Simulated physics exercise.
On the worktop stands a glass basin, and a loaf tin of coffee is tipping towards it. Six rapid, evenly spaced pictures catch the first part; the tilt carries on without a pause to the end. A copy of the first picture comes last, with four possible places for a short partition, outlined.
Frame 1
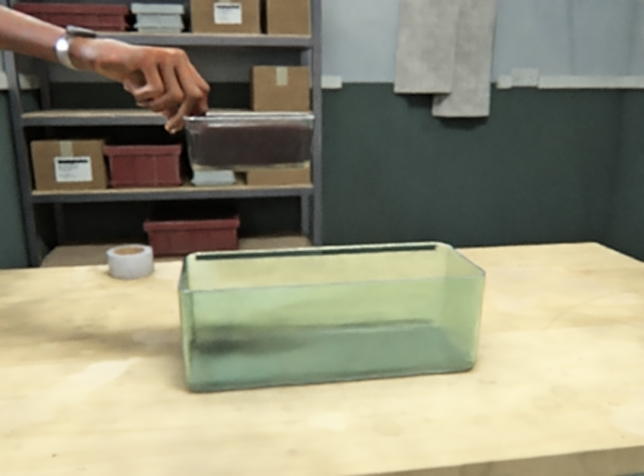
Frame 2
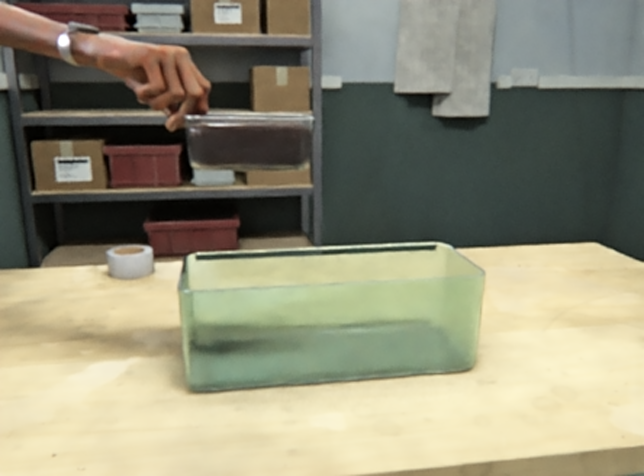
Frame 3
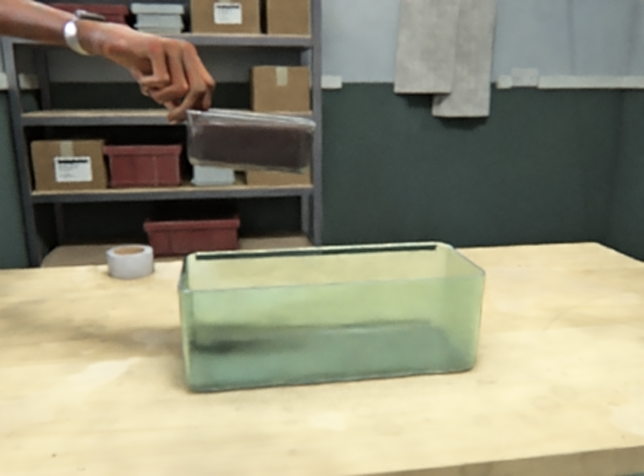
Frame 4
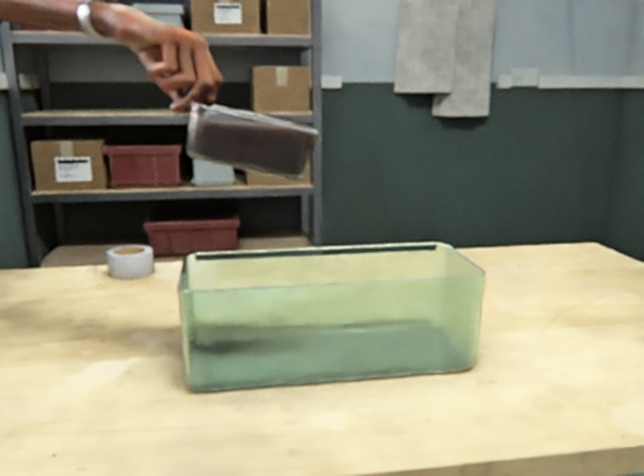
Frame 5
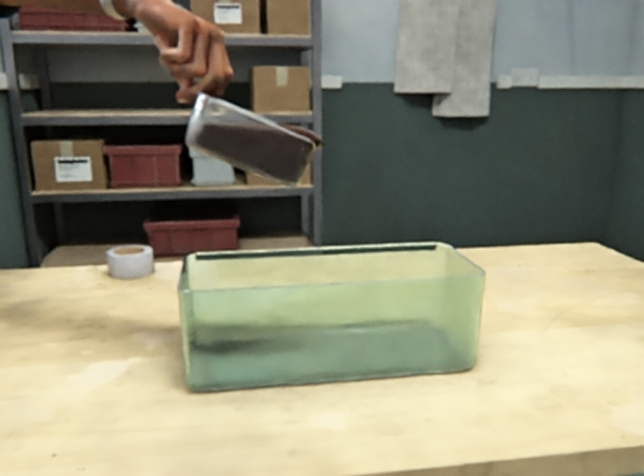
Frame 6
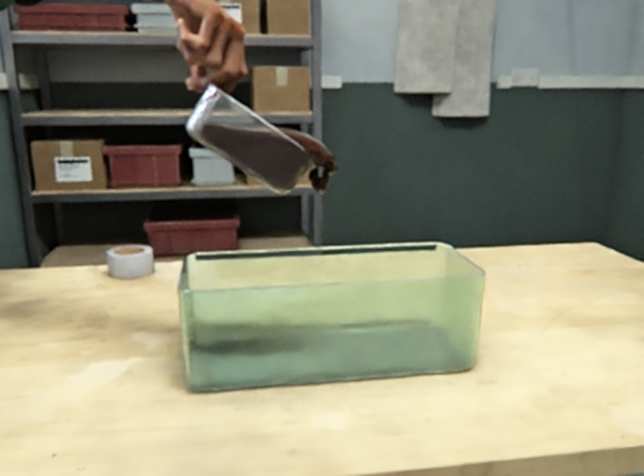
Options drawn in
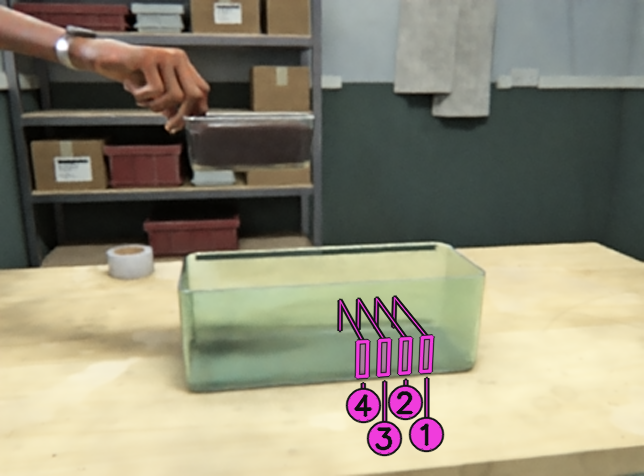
On a wooden worktop stands a glass basin, as a hand above tilts a clear tin rightward, dark liquid starting over its lip.
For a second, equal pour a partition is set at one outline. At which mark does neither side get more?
The best slot is 3.
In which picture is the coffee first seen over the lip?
In picture 5.
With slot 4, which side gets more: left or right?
More ends on the right.
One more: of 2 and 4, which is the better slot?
The answer is 4.
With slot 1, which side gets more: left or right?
The left side.
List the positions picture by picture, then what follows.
The first frame shows upright, lip at (308, 115); basin from (187, 389) to (474, 366); nothing has left yet.
The second frame shows upright, lip at (308, 116); nothing has left yet.
The third frame shows tipped about 6°, lip at (310, 121); nothing has left yet.
The fourth frame shows tipped about 13°, lip at (312, 129); nothing has left yet.
The fifth frame shows tipped about 23°, lip at (312, 140); coffee is over the lip, down to (317, 144).
The sixth frame shows tipped about 35°, lip at (311, 152); coffee is over the lip, down to (318, 188).
On the marked copy, 1 at (426, 378); 2 at (405, 380); 3 at (384, 382); 4 at (363, 383).
For slot 1, about 92 % ends left of the wall and 6 % right of it.
For slot 2, about 93 % ends left of the wall and 5 % right of it.
For slot 3, about 55 % ends left of the wall and 44 % right of it.
For slot 4, about 29 % ends left of the wall and 69 % right of it.
